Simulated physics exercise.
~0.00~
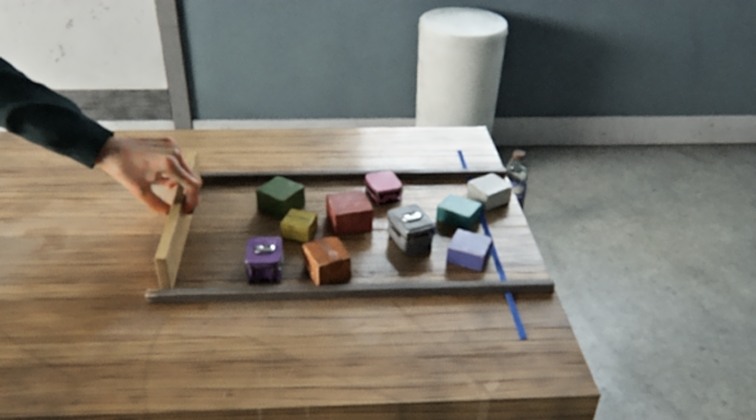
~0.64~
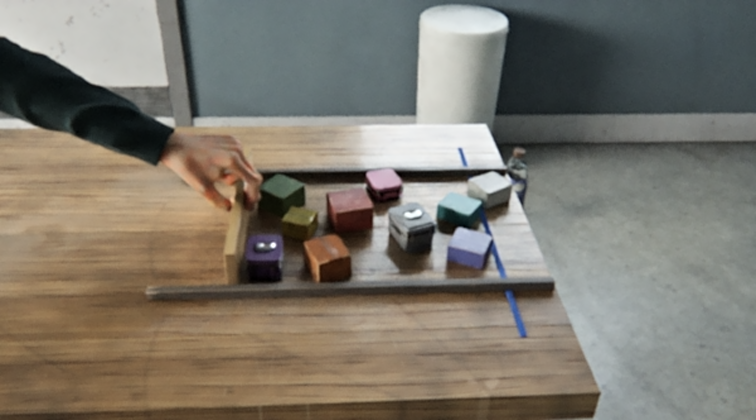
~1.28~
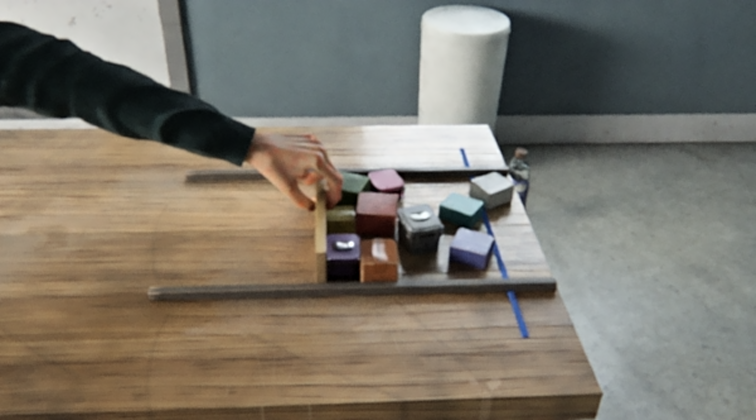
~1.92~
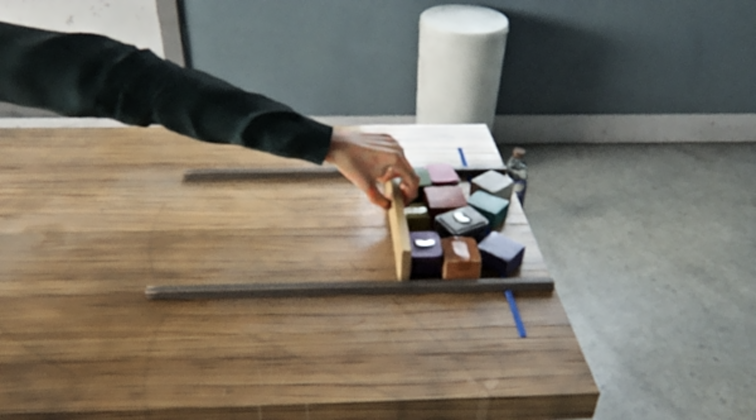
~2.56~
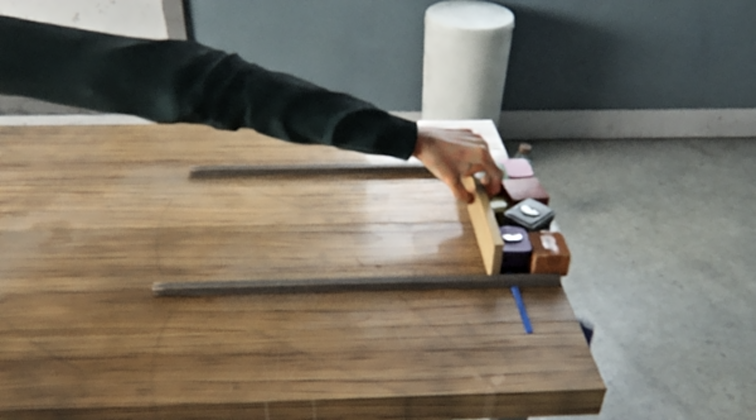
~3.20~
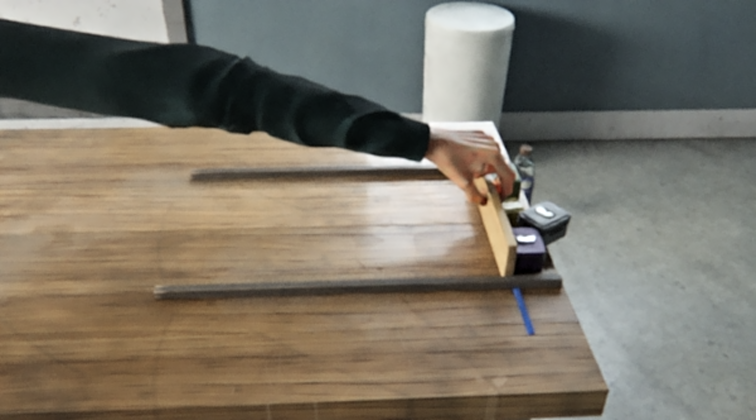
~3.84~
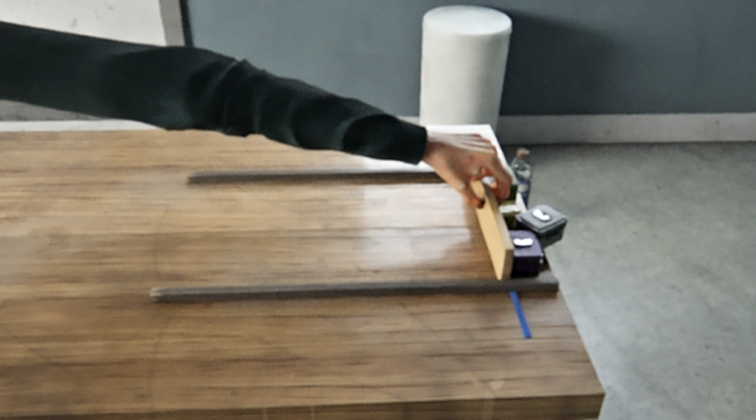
In this clip, a hand slides an upright wooden board rightward between two rails across a wooden table, gathering scattered colourful blocks and pushing most over the right edge, until the board stops near the blue tape with a few, including purple and grey ones, still at the edge.
